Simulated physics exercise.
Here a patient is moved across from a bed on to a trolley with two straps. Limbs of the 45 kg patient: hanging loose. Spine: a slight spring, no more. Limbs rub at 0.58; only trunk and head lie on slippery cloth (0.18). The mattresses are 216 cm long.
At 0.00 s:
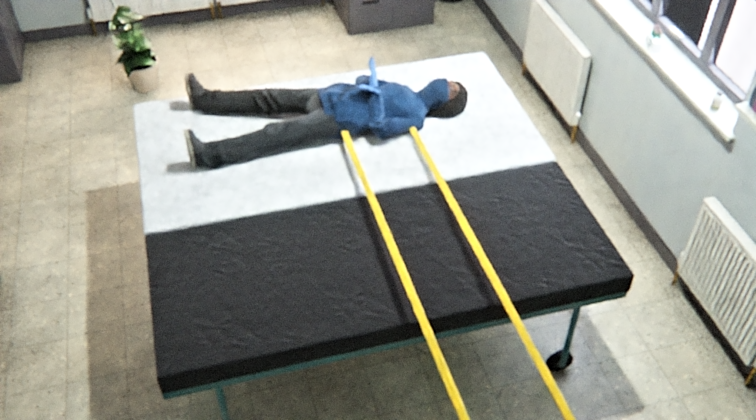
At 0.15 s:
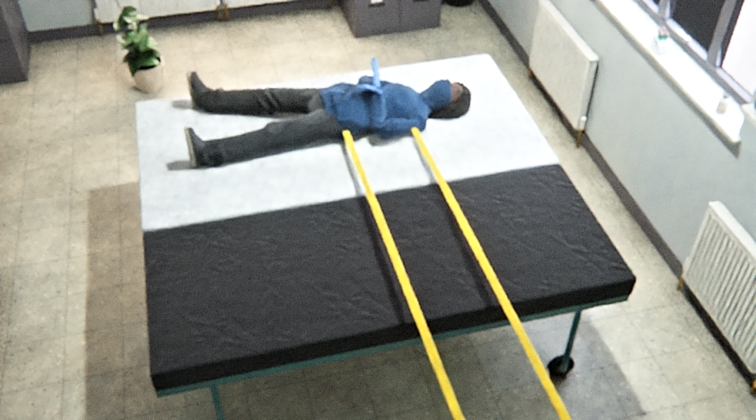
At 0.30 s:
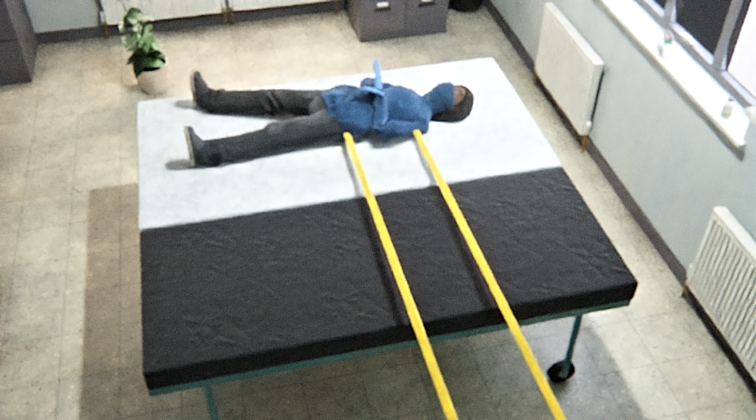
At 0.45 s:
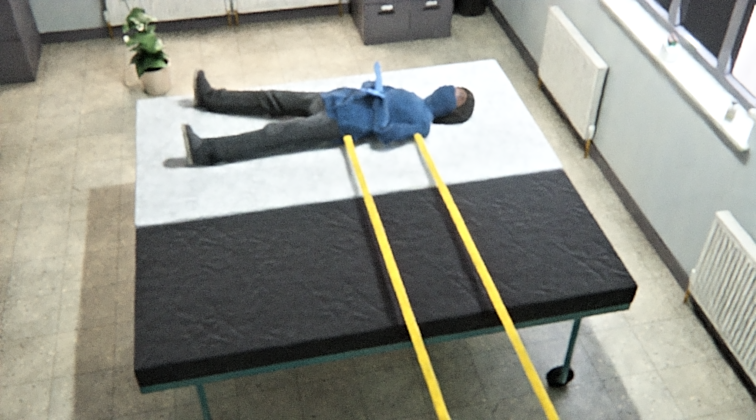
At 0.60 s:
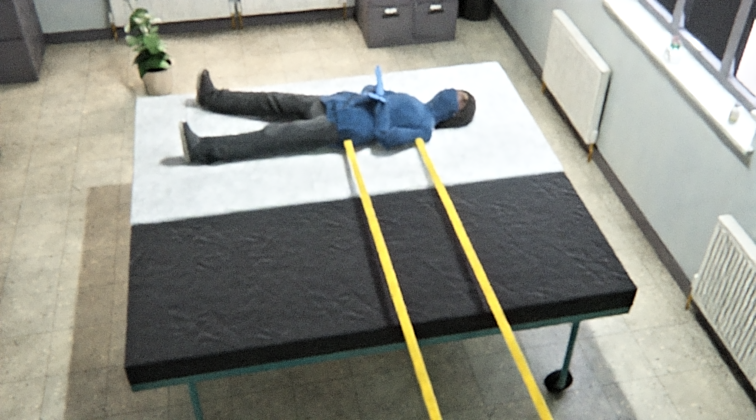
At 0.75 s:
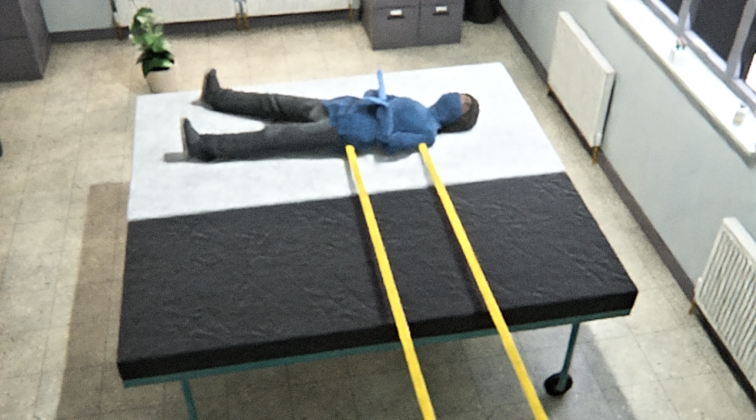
In a pale-tiled room with radiators and a window at right, a raised view looks down on a wheeled table. A figure in a blue top and dark trousers lies on its white far section, beyond a black near section, with two yellow straps running from the torso toward the viewer. The figure barely shifts rightward with the straps, while the camera drifts slightly.
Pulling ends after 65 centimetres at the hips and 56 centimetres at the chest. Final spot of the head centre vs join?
Centre not past the join.
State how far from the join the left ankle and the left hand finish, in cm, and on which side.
Left ankle 16 short, left hand 0 short.
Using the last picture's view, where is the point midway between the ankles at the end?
About pixel (233, 153).
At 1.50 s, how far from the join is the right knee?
Some 44 cm short of it.
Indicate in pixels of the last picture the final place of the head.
Somewhere close to (480, 157).
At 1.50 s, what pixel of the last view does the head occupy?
(476, 146).
After 1.00 s the head is 40 cm short of the join, near (467, 122) in the last picture's view; the right ankle 87 cm short of the join.
After 1.50 s the head is 18 cm short of the join, near (476, 146) in the last picture's view.
After 2.00 s the head is 9 cm short of the join, near (480, 157) in the last picture's view.
Final state at 2.8 s, head stops short of the join; right hand crosses the join; left ankle stops short of the join; right ankle stops short of the join; right knee stops short of the join.
